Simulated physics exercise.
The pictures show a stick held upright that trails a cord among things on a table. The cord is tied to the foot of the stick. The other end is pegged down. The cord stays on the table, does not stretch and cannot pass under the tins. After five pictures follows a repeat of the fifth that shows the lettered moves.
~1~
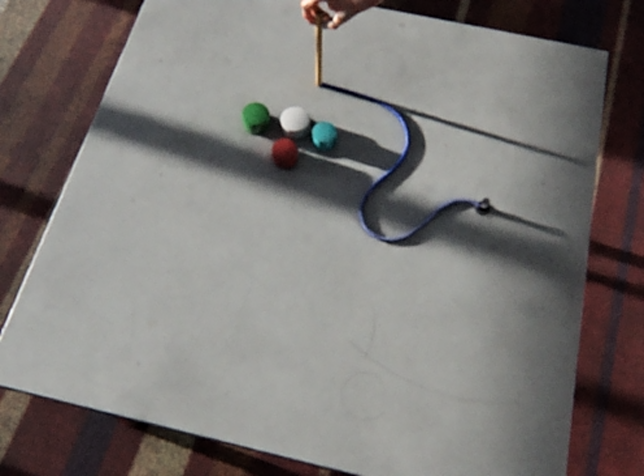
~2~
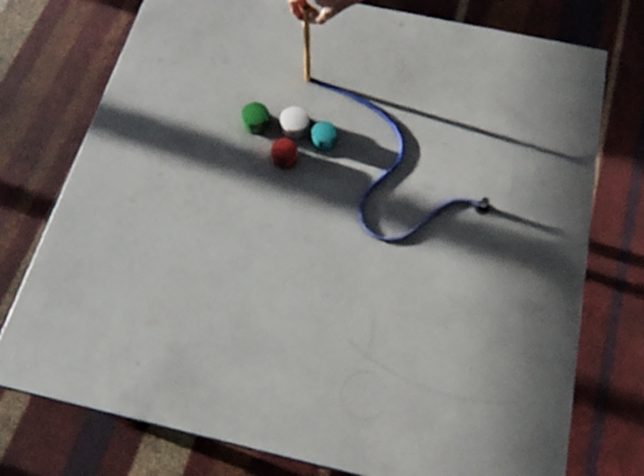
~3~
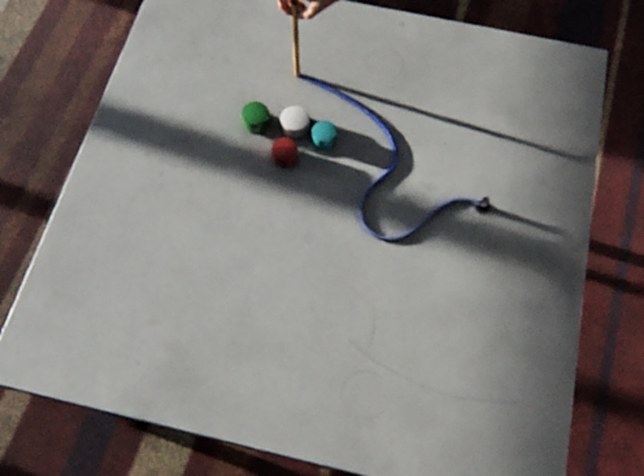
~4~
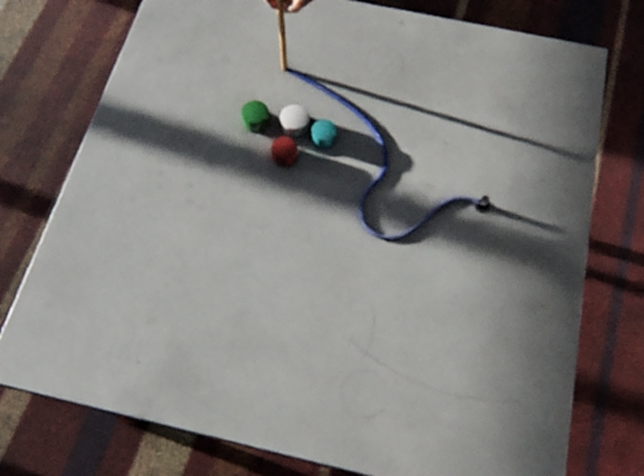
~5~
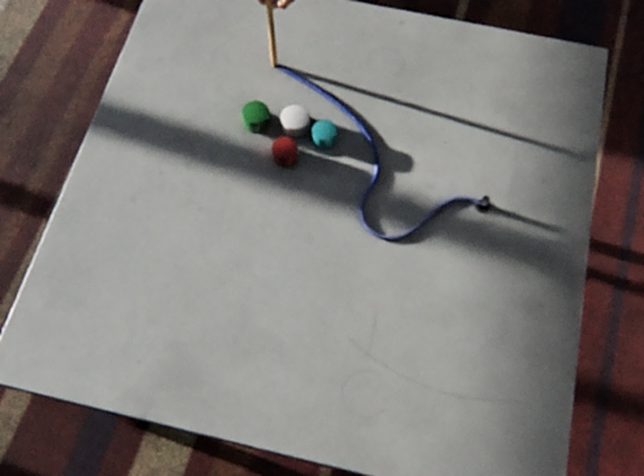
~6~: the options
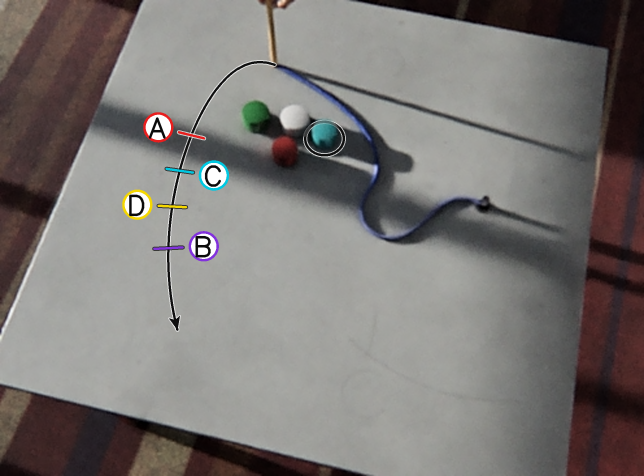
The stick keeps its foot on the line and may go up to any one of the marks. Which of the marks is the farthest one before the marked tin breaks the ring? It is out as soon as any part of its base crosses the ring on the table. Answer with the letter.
Stop at D.
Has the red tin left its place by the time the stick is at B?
Yes.
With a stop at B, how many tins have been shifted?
Four.
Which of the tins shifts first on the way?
The green one.
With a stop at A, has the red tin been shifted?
No.
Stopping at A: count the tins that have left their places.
The count is none.
On the marked copy, A at (191, 135); B at (168, 248); C at (180, 171); D at (172, 207); the ring at (325, 138); the route from (275, 65) via (180, 169) to (177, 330).
Following D. Soon after the start, foot of the stick (217, 90); turquoise tin (325, 134).
Later, foot of the stick (186, 150); turquoise tin (325, 134).
In the end, foot of the stick (172, 207); white tin (294, 125); turquoise tin (325, 134); green tin (265, 136); the turquoise tin is still in its ring.
As for the rest, A is safe but short; B drags the ringed tin to (322, 149); C is safe but short.
